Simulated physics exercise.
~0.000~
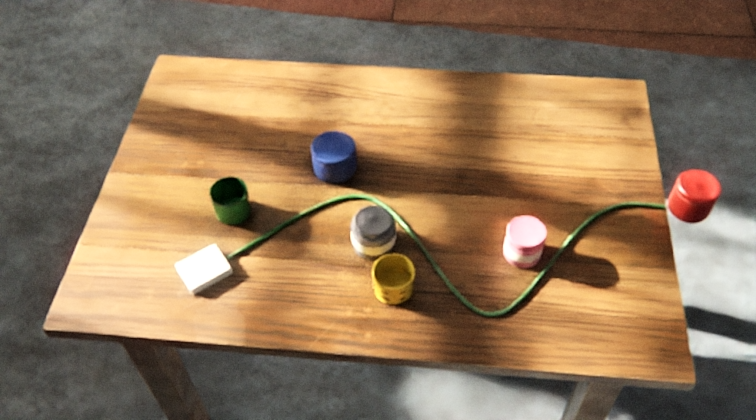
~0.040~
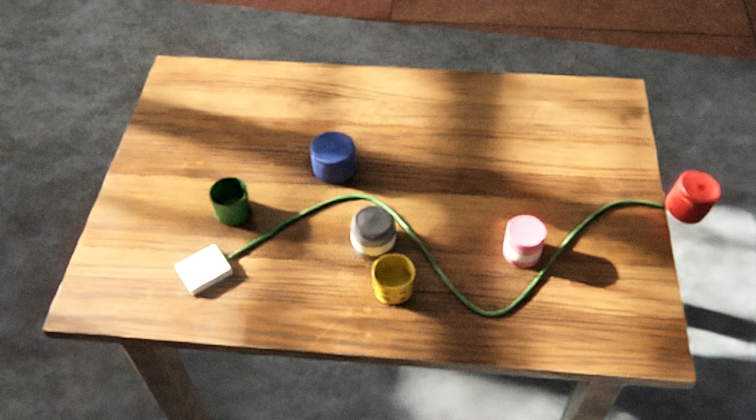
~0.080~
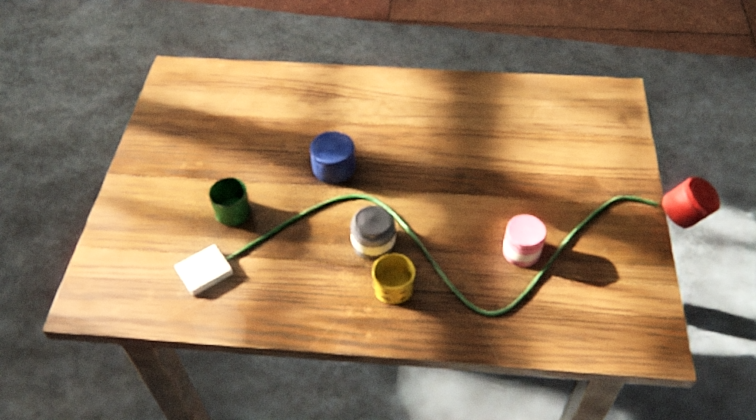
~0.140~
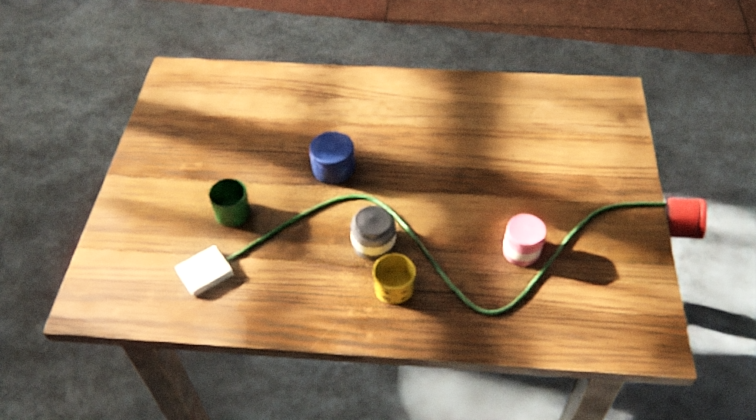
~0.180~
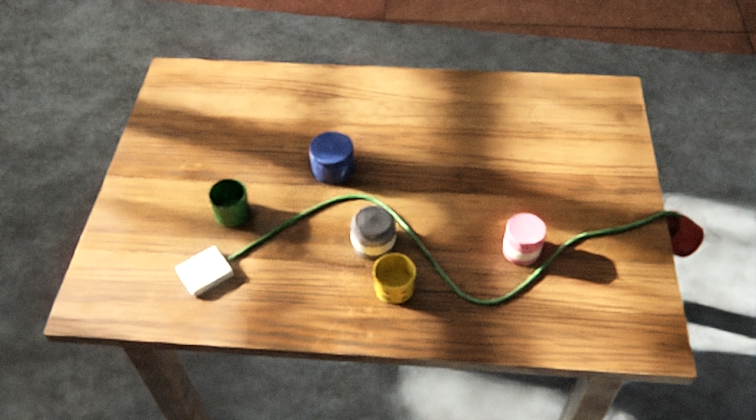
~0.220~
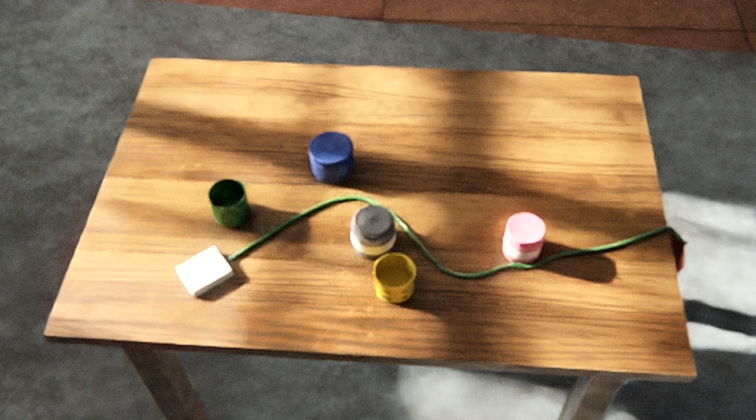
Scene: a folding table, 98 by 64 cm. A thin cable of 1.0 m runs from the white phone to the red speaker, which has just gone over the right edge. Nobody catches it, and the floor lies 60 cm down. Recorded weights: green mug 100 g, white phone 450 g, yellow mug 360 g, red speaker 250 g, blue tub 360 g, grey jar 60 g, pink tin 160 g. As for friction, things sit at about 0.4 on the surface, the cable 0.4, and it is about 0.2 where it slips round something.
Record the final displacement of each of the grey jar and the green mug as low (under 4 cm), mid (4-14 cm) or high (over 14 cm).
Grey jar - mid; green mug - low.
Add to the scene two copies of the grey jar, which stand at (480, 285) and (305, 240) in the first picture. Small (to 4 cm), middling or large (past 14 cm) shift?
The first ends up with a long displacement, the second with a long displacement.
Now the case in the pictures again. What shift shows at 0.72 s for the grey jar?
Grey jar: 10 cm.
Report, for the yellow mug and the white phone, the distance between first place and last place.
Net shift - yellow mug 0 cm, white phone 4 cm.
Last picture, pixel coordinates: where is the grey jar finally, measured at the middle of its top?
End position in the last picture: Approx. (341, 263).
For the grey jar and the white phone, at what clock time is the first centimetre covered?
The grey jar at 0.30 seconds and the white phone at 0.36 seconds.
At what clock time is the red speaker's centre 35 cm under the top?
Around 1.00 seconds on the clock.
After 0.5 s, the cable's tail end at (248, 267); grey jar 9 cm off its start, red speaker over the edge, pink tin 5 cm off its start.
After 0.7 s, the cable's tail end at (256, 268); grey jar 10 cm off its start, red speaker over the edge, pink tin 5 cm off its start.
After 1.0 s, the cable's tail end at (256, 268); grey jar 10 cm off its start at (341, 263), red speaker over the edge, pink tin 5 cm off its start at (528, 203).
After 1.2 s, the cable's tail end at (256, 268); grey jar 10 cm off its start, pink tin 5 cm off its start, white phone 4 cm off its start.
After 2.4 s, the cable's tail end at (256, 268); grey jar 10 cm off its start at (341, 263), green mug 0 cm off its start at (227, 193), pink tin 5 cm off its start at (528, 203), white phone 4 cm off its start at (230, 267).
